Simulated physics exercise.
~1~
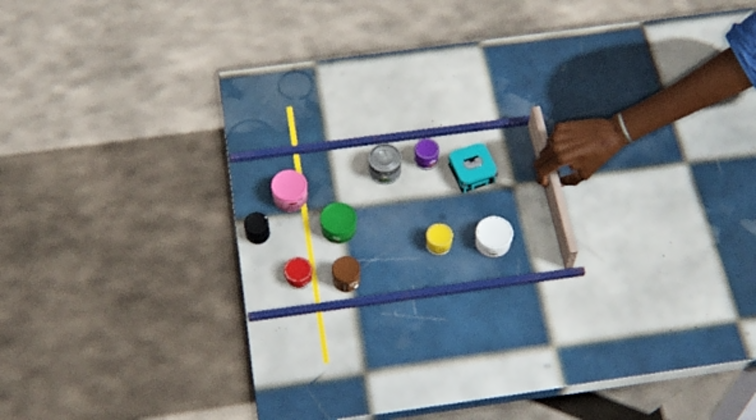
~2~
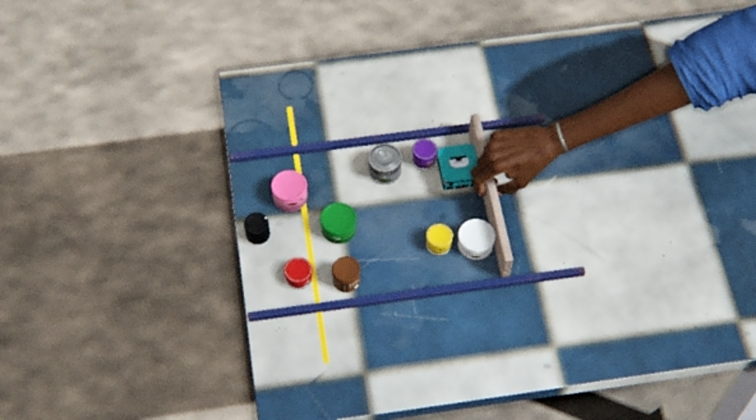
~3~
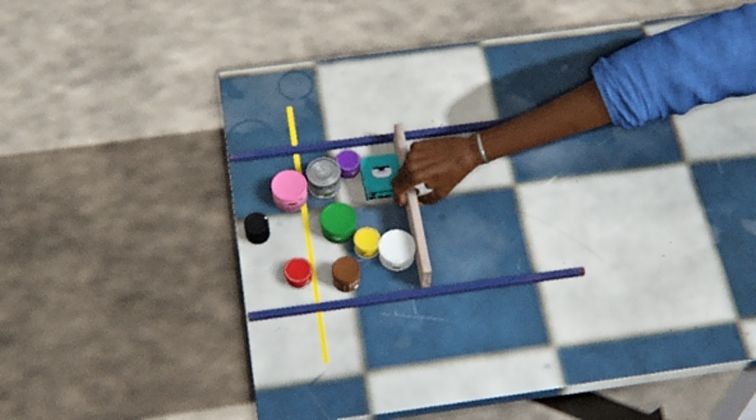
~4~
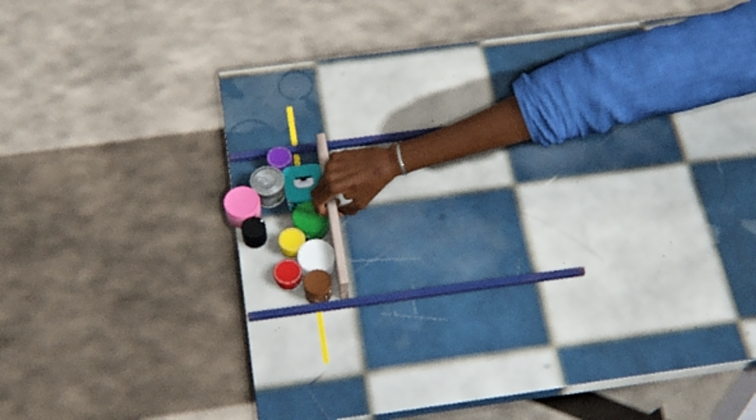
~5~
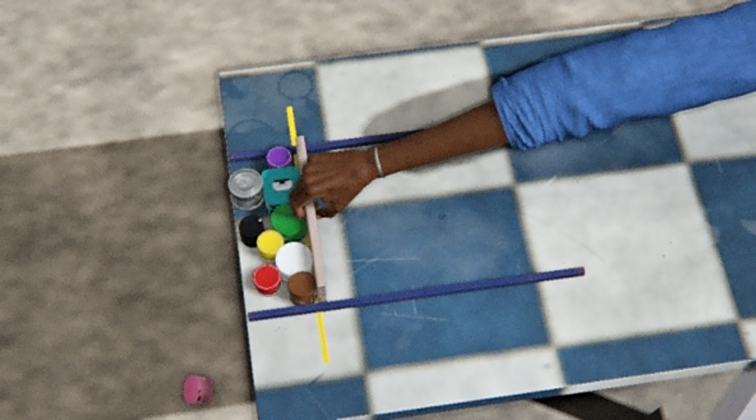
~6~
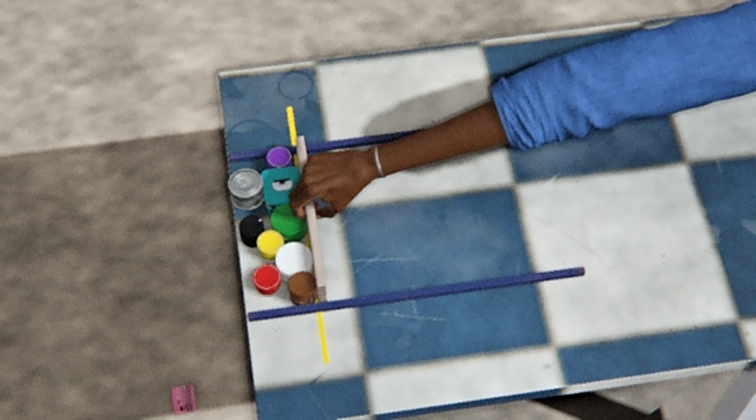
A hand sweeps small pots left with a board, and the pink one falls off.
